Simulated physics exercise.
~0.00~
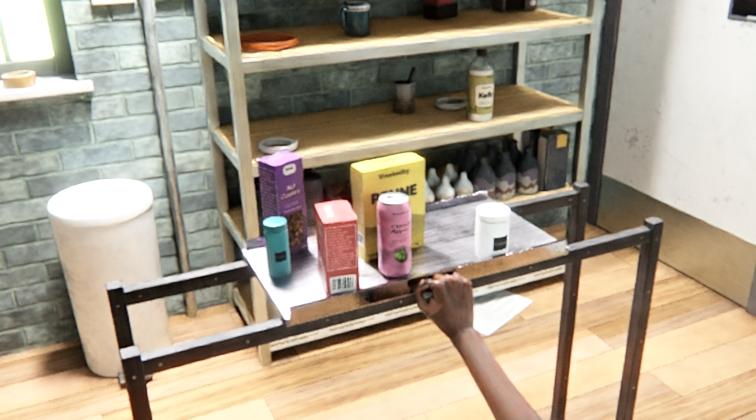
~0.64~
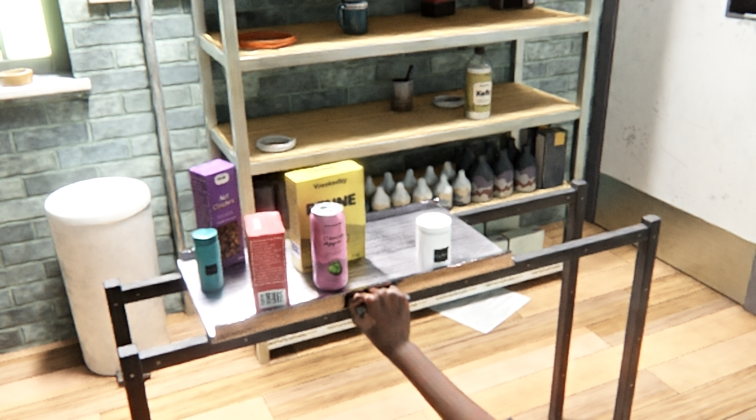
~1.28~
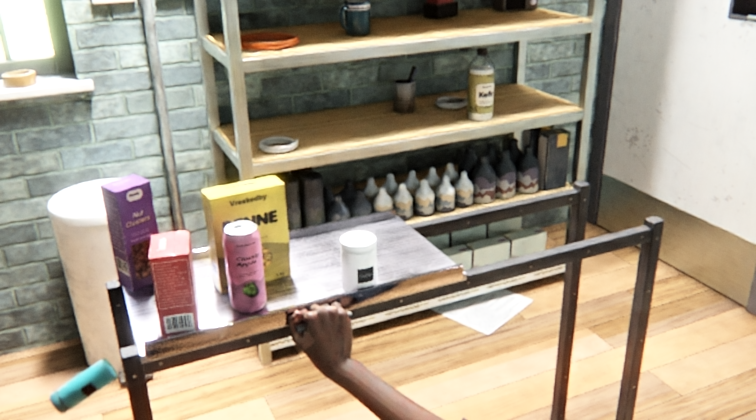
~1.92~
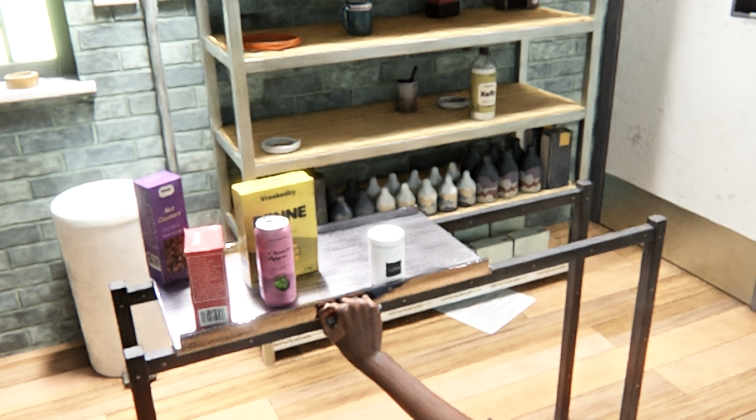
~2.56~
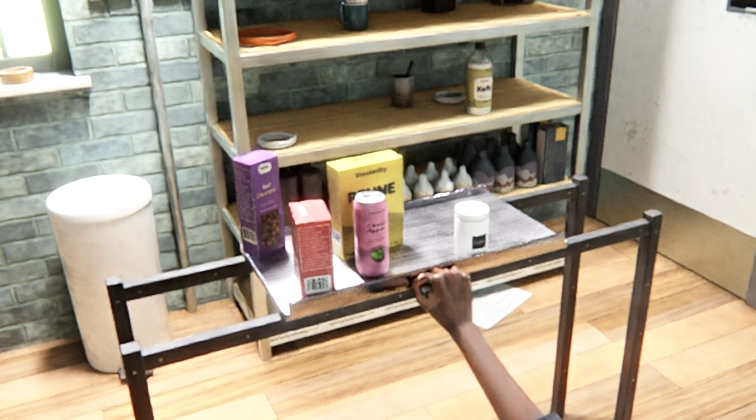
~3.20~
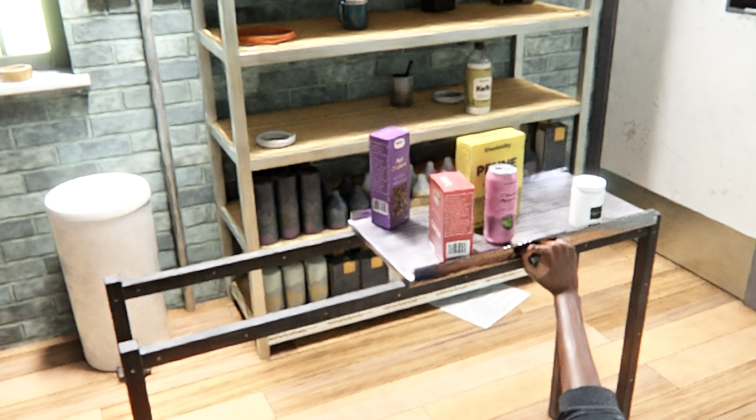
In the video, a hand slides a tray of cartons, a yellow packet, a pink can, a white jar and a turquoise shaker left along rails; the shaker topples off the left end, then the hand moves the tray right, the other items still upright.
